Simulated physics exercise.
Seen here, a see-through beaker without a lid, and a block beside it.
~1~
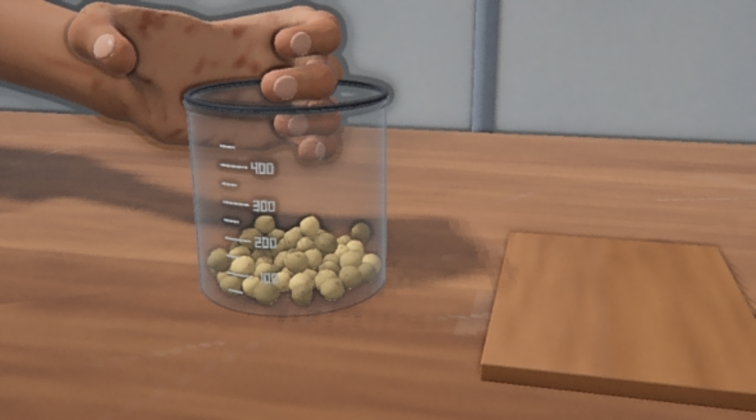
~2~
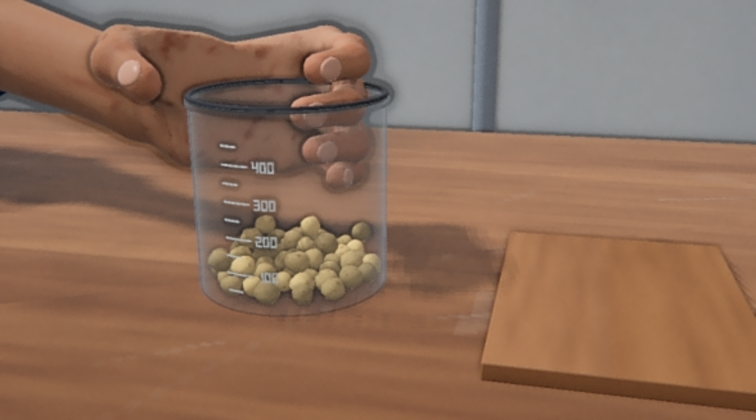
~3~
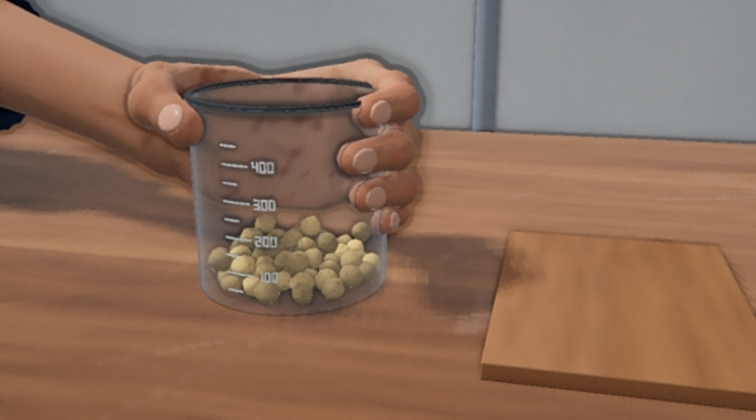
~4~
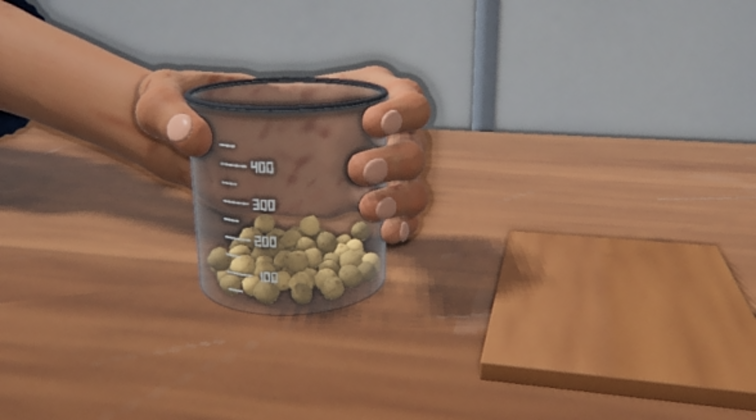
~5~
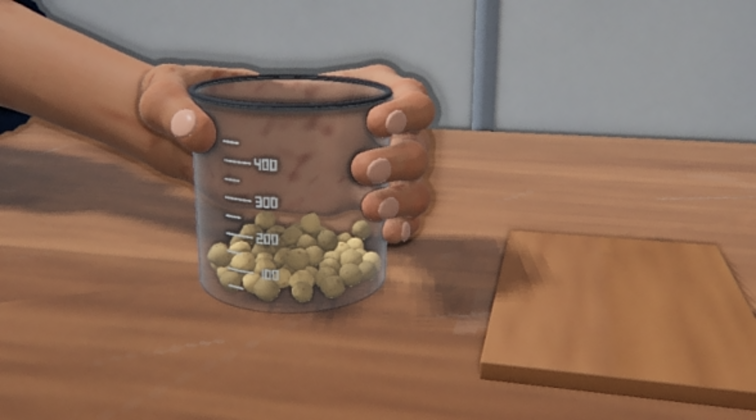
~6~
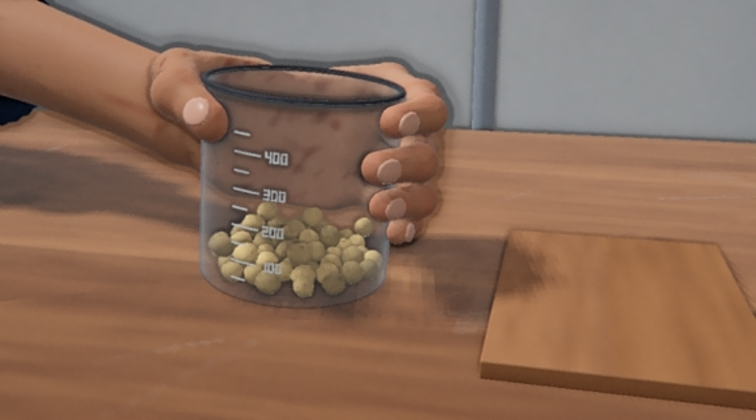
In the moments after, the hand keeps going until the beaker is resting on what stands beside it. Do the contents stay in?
The filling keeps within the rim.
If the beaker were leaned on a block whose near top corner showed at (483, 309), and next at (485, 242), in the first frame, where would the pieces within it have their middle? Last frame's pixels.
One: (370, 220). Two: (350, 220).
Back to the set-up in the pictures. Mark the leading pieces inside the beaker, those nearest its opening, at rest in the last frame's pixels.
Roughly at (441, 270).
Then, 0.61 s past the last view, the beaker leans 44°; everything is still inside.
Then, 1.14 s past the last view, the beaker leans 77°; everything is still inside.
Then, 1.59 s past the last view, the beaker rests on the block at 82°; everything is still inside.
Finally, the beaker rests on the block at 82°; everything is still inside.
